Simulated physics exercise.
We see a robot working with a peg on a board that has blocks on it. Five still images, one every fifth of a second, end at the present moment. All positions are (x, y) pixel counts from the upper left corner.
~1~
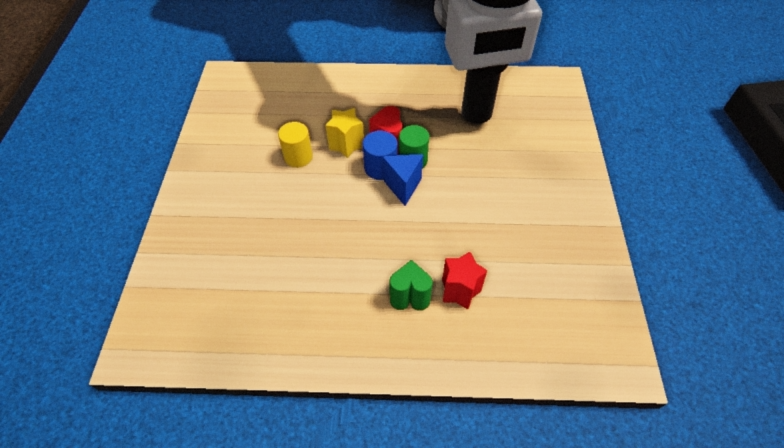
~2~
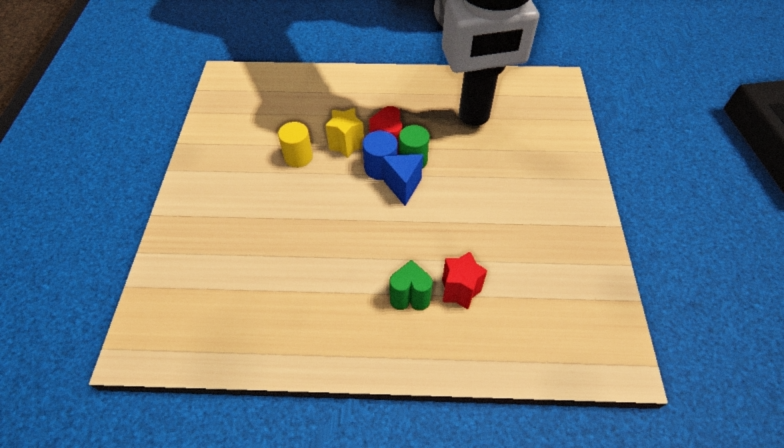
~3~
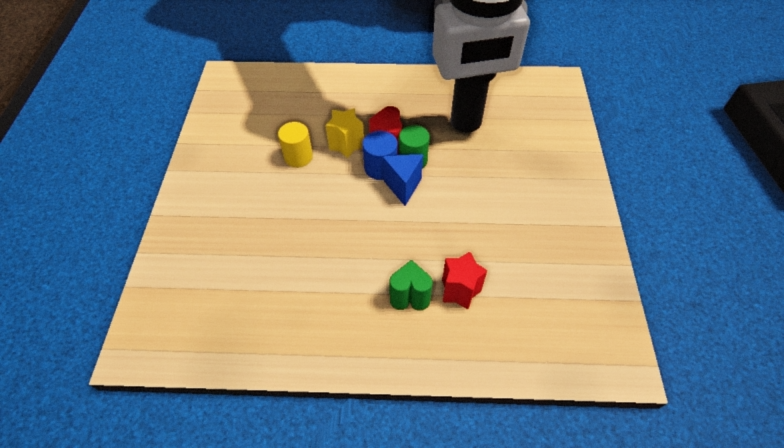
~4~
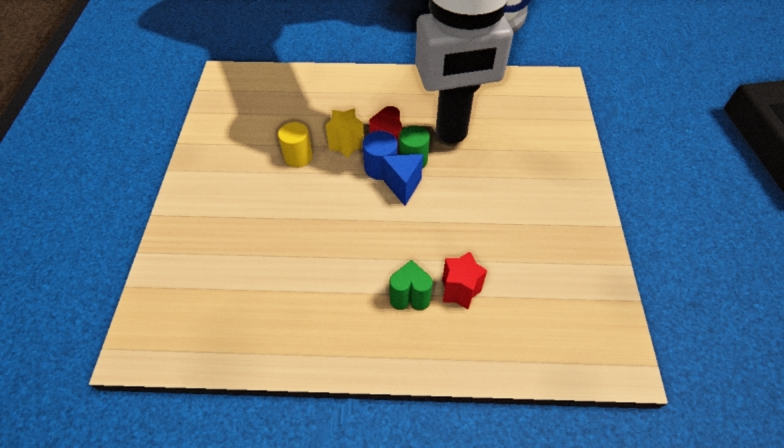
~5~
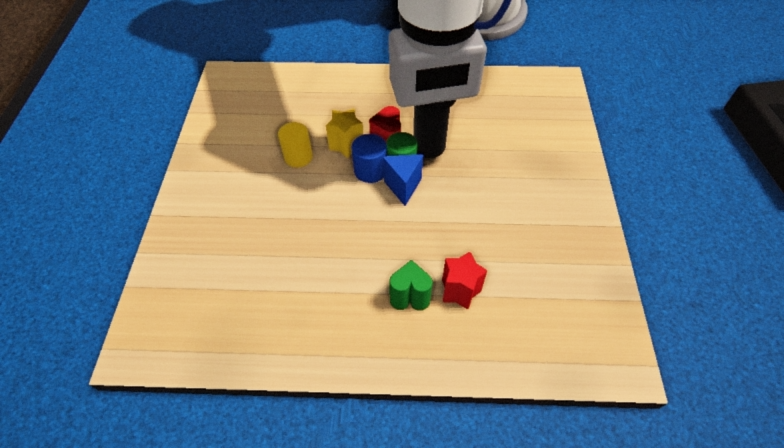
Robot arm with a black peg moving left and slightly down the wooden board, nudging the green and blue discs left.
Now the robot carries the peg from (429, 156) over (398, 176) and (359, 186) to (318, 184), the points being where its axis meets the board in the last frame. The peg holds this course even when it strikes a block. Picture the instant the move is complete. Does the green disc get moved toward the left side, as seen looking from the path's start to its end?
My answer is yes.
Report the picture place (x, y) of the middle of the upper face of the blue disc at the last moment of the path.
Its top middle is near (283, 148).
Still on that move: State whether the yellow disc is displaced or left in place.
Moved away.
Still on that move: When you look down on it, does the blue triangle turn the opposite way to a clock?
Yes, that is what happens.
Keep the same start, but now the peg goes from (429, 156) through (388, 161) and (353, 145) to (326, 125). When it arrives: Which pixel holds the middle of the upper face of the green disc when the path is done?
For the centre of its top, I'd go with (365, 157).
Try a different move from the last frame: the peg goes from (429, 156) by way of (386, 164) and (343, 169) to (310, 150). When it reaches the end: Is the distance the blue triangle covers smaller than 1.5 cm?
The answer is yes.
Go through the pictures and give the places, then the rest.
Peg tip at (477, 113); block tops, yellow disc at (293, 132); blue disc at (380, 143); green disc at (414, 135); blue triangle at (404, 164), in the first frame.
Peg at (474, 115); blocks unchanged, in the second frame.
Peg at (466, 122); blocks unchanged, in the third frame.
Peg at (452, 132); blocks unchanged, in the fourth frame.
Peg at (429, 146); yellow disc at (293, 132); blue disc at (369, 145); green disc at (402, 142); blue triangle at (404, 164), in the fifth frame.
The first path, step by step. One third of the way, peg at (398, 167); blue disc at (335, 152); green disc at (366, 161); blue triangle at (389, 183), turned 40° anticlockwise.
Two thirds of the way, peg at (357, 178); blue disc at (312, 153); green disc at (326, 176); blue triangle at (380, 191), turned 85° anticlockwise.
At the end, peg at (316, 175); yellow disc at (284, 124); blue disc at (283, 148); green disc at (295, 184); blue triangle at (380, 191), turned 85° anticlockwise.
